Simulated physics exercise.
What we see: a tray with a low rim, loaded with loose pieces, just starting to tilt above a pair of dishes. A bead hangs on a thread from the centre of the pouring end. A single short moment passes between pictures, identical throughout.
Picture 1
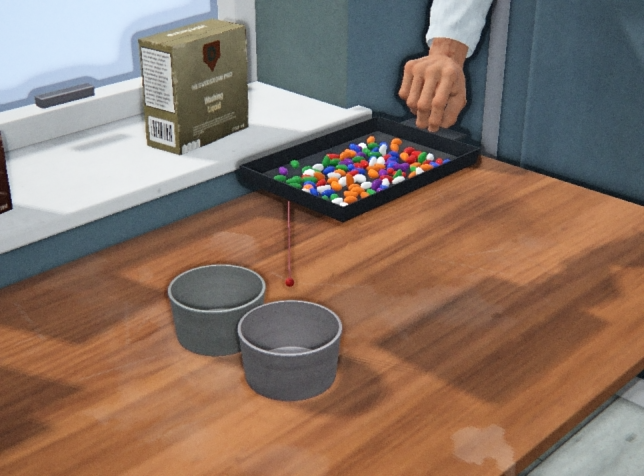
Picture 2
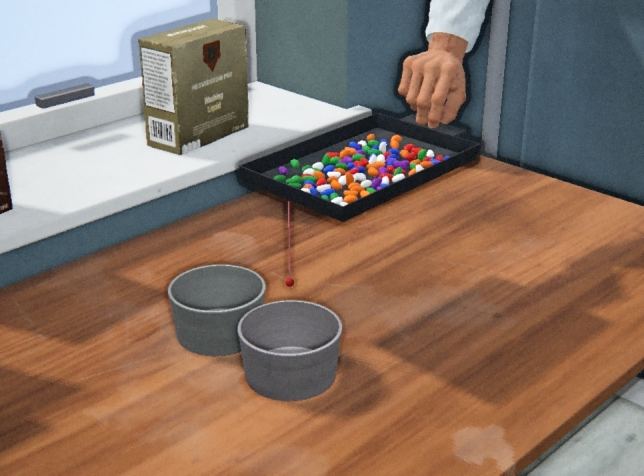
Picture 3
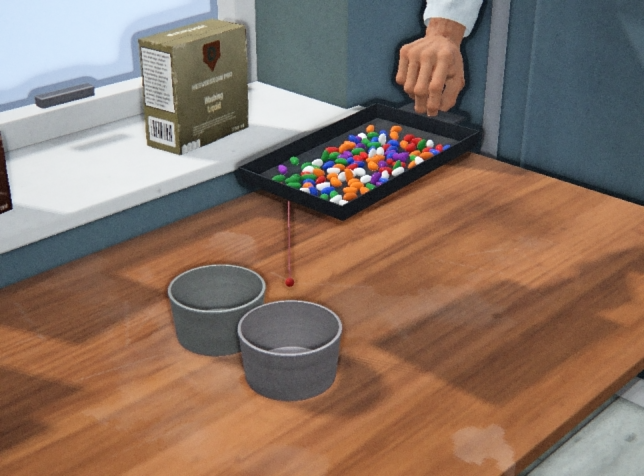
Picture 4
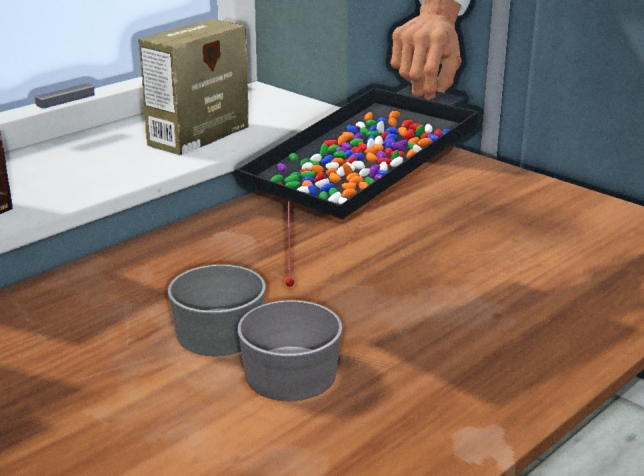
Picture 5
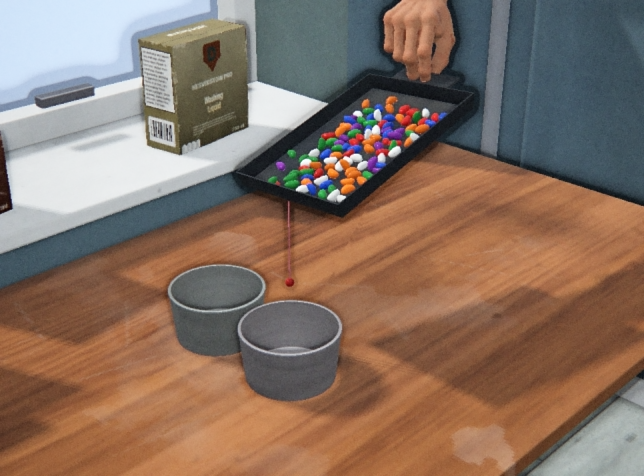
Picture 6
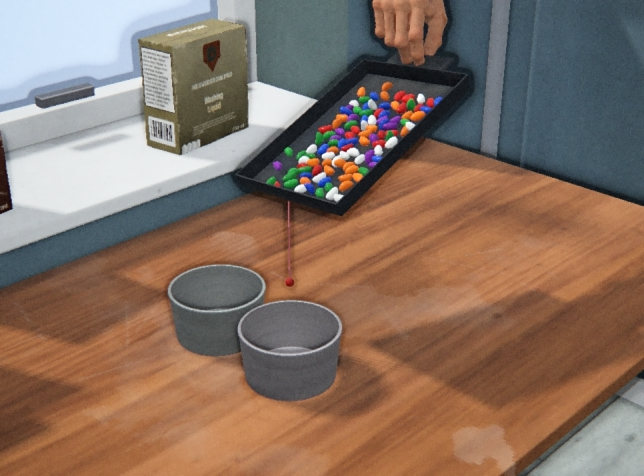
A hand raising the far end of a black tray of colourful jelly beans, tilting it steadily above two grey dishes.
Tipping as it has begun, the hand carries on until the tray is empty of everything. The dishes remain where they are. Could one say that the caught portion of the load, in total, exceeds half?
Between them the dishes get the bulk of it.
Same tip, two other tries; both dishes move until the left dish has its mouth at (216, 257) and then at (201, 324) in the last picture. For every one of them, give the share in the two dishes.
About 30 per cent, then about 10 per cent.
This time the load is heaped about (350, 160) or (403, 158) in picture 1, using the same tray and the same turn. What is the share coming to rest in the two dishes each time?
From the first start you get 90 in a hundred, from the second 80 in a hundred.
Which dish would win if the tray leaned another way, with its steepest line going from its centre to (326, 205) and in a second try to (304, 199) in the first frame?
Rightward dish for the first, Rightward dish for the second.
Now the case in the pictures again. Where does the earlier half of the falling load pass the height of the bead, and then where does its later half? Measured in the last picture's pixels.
(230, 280) first, (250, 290) later.
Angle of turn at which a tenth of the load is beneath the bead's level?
Near 105 degrees.
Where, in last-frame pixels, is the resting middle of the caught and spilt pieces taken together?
I'd mark it at roughly (224, 332).
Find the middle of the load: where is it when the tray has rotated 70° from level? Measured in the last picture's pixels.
Centre estimate: (286, 151).
Shortly afterwards, tray tipped steeply; the whole lot on the tray.
Next, tray tipped past a quarter turn; near half on the tray; only a few in the right dish; near a quarter in the left dish; near a third in the air.
Some moments later, tray tipped past a quarter turn; near a quarter in the right dish; the bulk in the left dish; a little outside both.
In the end, tray tipped past a quarter turn; near a quarter in the right dish; the bulk in the left dish; a little outside both.
